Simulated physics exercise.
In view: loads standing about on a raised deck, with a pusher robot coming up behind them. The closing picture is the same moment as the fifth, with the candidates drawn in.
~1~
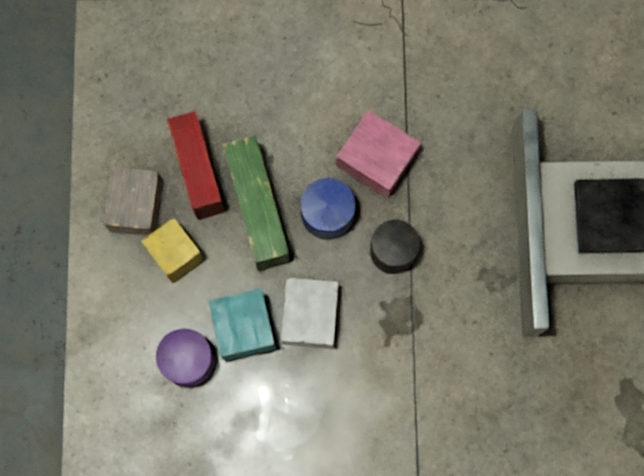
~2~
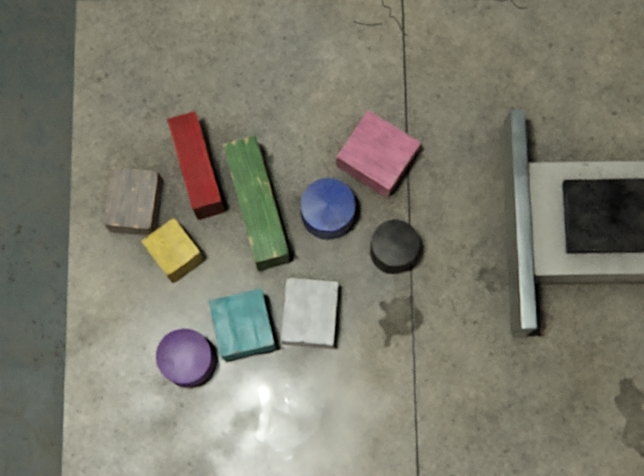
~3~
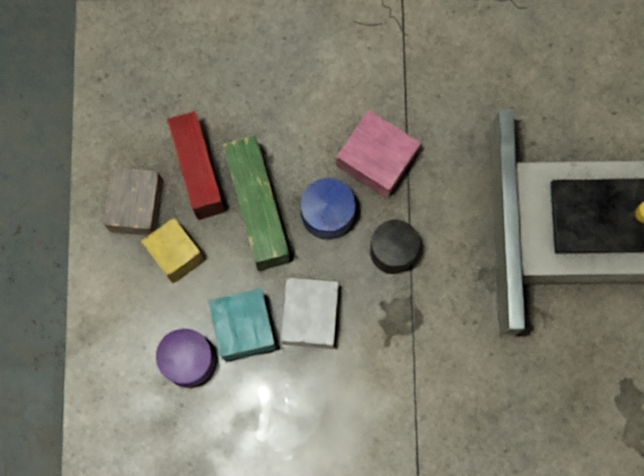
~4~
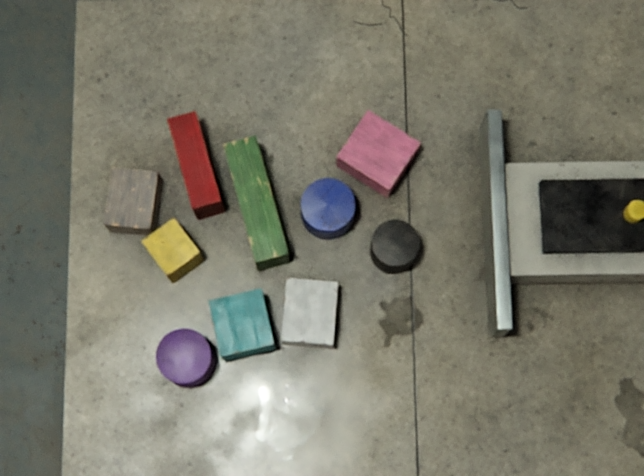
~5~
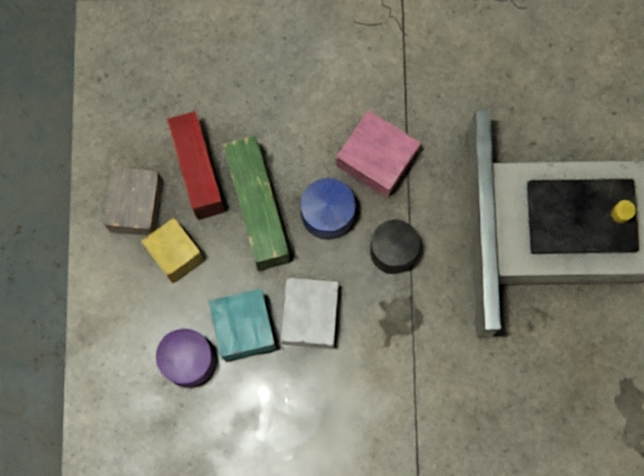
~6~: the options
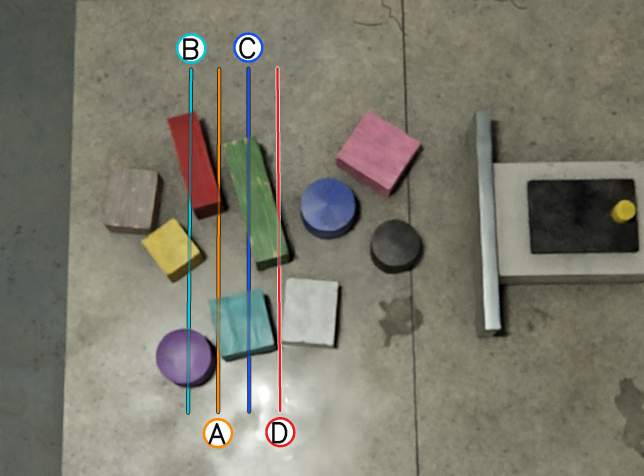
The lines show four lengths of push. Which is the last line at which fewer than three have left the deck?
It can go as far as B.
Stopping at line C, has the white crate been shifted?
Yes.
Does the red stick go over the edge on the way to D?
No.
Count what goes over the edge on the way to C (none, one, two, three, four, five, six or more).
By then, none.
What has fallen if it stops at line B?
The grey crate.
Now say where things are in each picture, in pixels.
Pink crate (378, 154); white crate (310, 314); blue canister (328, 209), in the first frame.
Robot (610, 215); green bar (257, 205), in the second frame.
Robot (599, 216); black canister (394, 247), in the third frame.
Robot (586, 216); yellow crate (174, 251), in the fourth frame.
Robot (574, 216); red stick (197, 166); pink crate (378, 154); white crate (310, 314), in the fifth frame.
On the marked copy, A at (219, 235); B at (190, 235); C at (249, 235); D at (279, 234).
Following B. Soon after the start, robot (465, 218); pink crate (334, 155); blue canister (323, 209).
Later, robot (357, 219); grey crate (118, 204); purple canister (135, 366).
In the end, robot (276, 220); grey crate over the edge; red stick (72, 167); one fallen.
As for the rest, A is within the limit but short; C is within the limit but short; D is within the limit but short.
